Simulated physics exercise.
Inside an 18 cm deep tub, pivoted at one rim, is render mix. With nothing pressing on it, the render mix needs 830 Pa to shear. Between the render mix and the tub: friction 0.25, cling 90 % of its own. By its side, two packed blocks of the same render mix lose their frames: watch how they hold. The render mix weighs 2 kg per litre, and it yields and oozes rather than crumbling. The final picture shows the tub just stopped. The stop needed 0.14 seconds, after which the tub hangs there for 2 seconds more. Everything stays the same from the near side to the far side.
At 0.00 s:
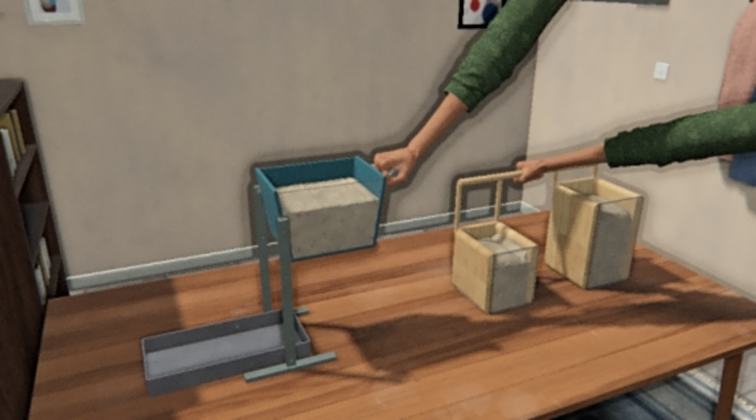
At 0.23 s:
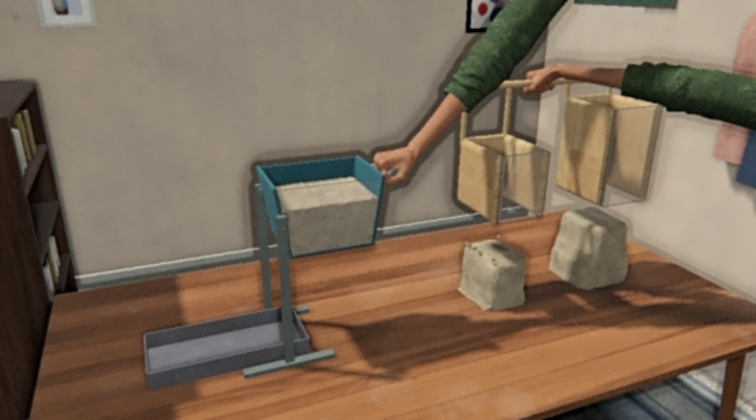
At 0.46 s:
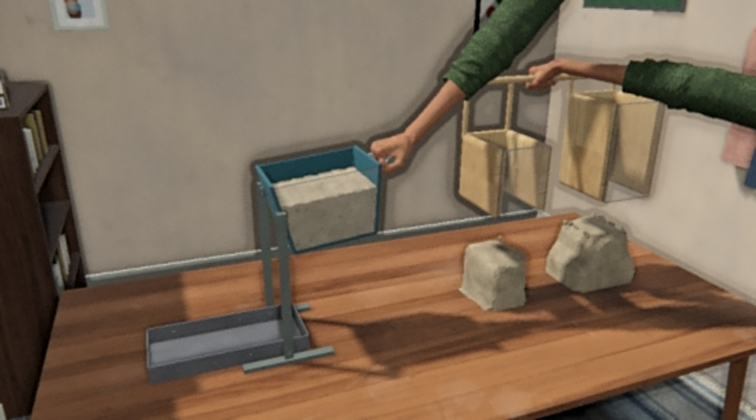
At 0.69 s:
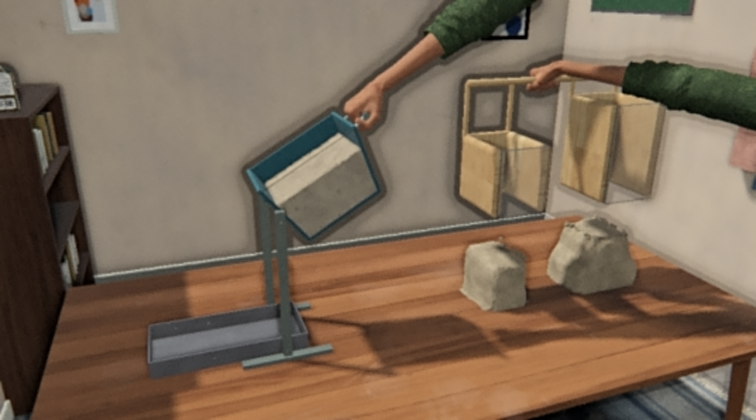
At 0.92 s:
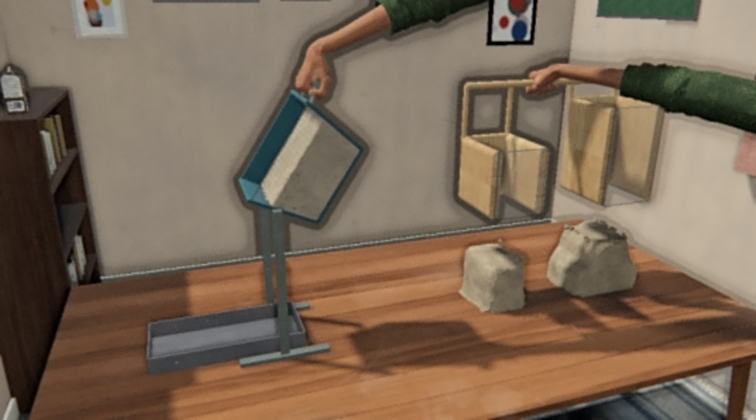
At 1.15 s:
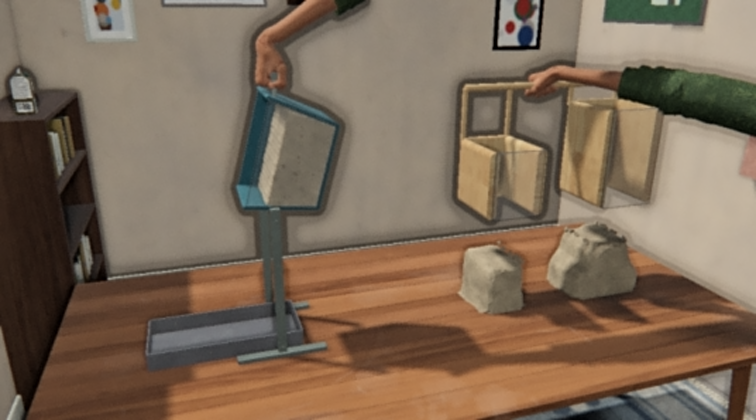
The clip opens with green-sleeved arms reaching over a table, gripping a blue tub of pale mix and two wooden moulds. One hand lifts the moulds off two blocks, and the taller sags while the smaller keeps its height. The other hand then tilts the tub steeply leftward, the mix staying inside.
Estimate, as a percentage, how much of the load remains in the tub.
I would say about 100 per cent remains in the tub.
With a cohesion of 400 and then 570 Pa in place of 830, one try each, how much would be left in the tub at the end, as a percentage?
70 %, then 100 %.
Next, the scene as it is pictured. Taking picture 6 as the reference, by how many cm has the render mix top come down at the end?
Roughly 0 cm.
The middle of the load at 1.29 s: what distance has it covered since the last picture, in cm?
Some 0 cm.
After 1.29 s, the tub is at 75 degrees and holds 100 %.
After 1.46 s, the tub is at 75 degrees and holds 100 %.
After 1.63 s, the tub is at 75 degrees and holds 100 %.
After 1.80 s, the tub is at 75 degrees and holds 100 %.
After 3.15 s, the tub is at 75 degrees and holds 100 %.
